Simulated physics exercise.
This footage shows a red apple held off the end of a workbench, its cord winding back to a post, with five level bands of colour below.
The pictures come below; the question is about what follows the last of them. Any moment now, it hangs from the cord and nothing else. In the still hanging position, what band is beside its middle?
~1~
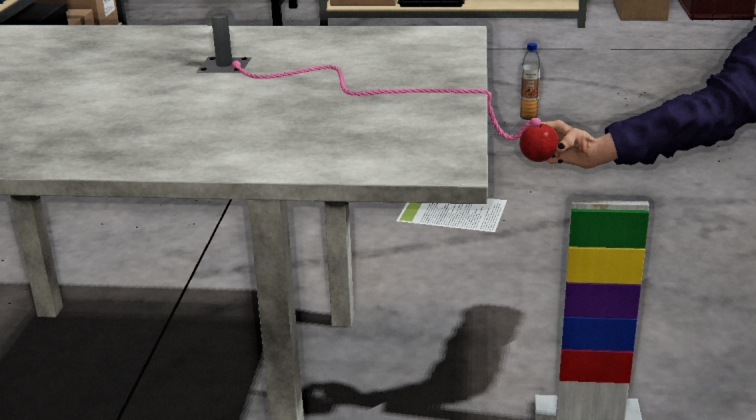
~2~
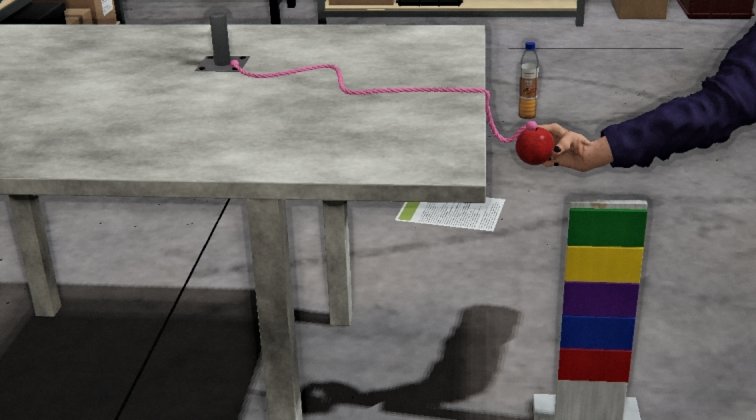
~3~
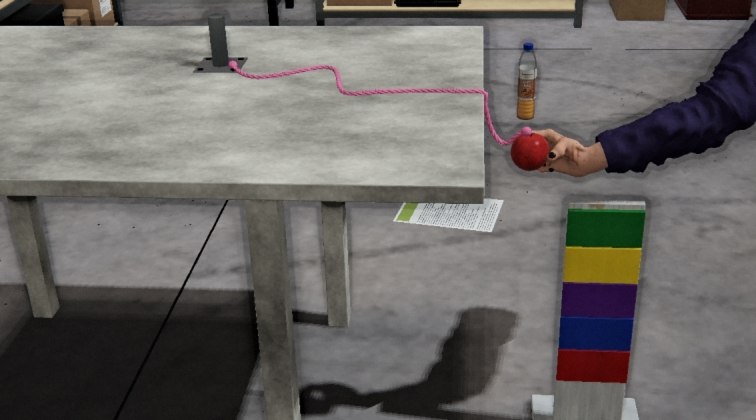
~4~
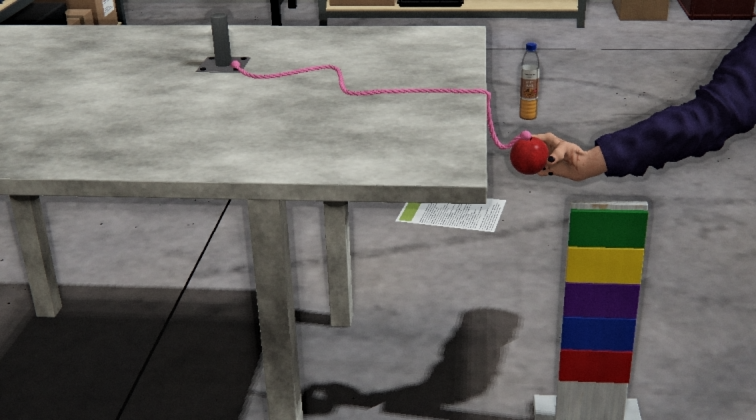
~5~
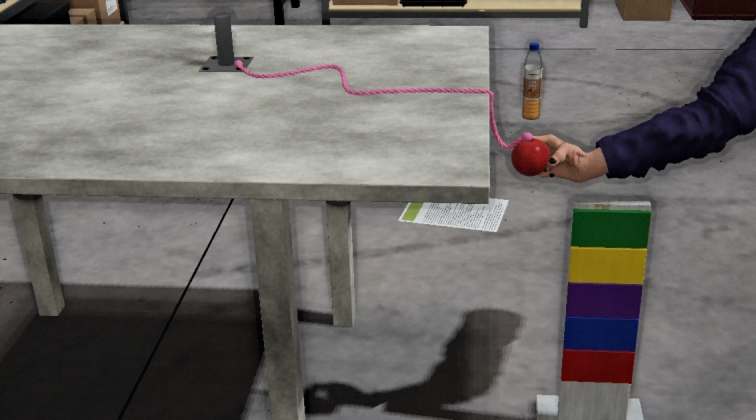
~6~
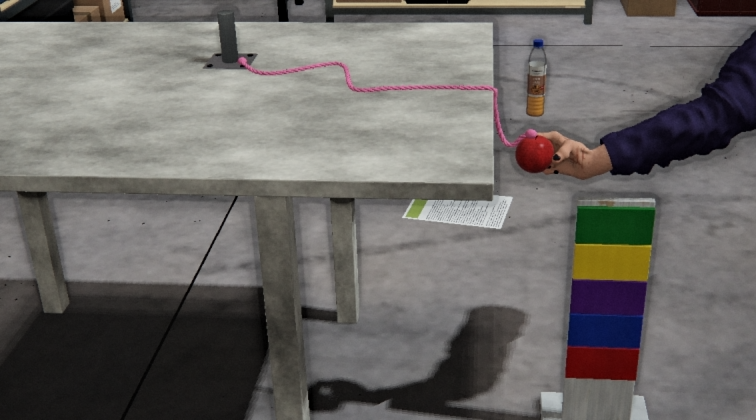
Its centre hangs level with the yellow band.
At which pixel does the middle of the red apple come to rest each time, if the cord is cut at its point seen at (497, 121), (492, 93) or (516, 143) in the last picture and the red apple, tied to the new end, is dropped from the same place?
The places are (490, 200), (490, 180) and (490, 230).
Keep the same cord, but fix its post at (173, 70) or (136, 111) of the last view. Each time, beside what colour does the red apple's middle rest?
Result 1: Green. Result 2: Green.
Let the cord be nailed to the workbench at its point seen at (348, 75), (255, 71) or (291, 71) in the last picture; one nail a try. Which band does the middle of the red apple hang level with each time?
Result per try, in sequence: Green / yellow / yellow.
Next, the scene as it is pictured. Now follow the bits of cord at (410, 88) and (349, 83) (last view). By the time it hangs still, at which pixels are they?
End points: Roughly (488, 86); roughly (416, 78).
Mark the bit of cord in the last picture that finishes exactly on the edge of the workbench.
Answer: The point at (417, 88).
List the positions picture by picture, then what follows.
In the first picture, red apple (539, 142); green (609, 230); yellow (606, 267); purple (602, 302); blue (599, 335); red (596, 368).
In the second picture, red apple (535, 146); cord through (247, 74) (318, 67) (342, 86) (409, 90) (484, 95).
In the third picture, red apple (530, 152).
In the fourth picture, red apple (530, 155); cord through (248, 75) (319, 68) (343, 86) (410, 91) (485, 96).
In the fifth picture, red apple (531, 157).
In the sixth picture, red apple (535, 154); cord through (254, 71) (326, 65) (349, 83) (416, 88) (492, 93).
A little later, apple near (527, 259); level with yellow.
Next, apple near (467, 243); level with yellow.
Later still, apple near (502, 256); level with yellow.
When it is over, apple near (492, 255); level with yellow. At yellow.
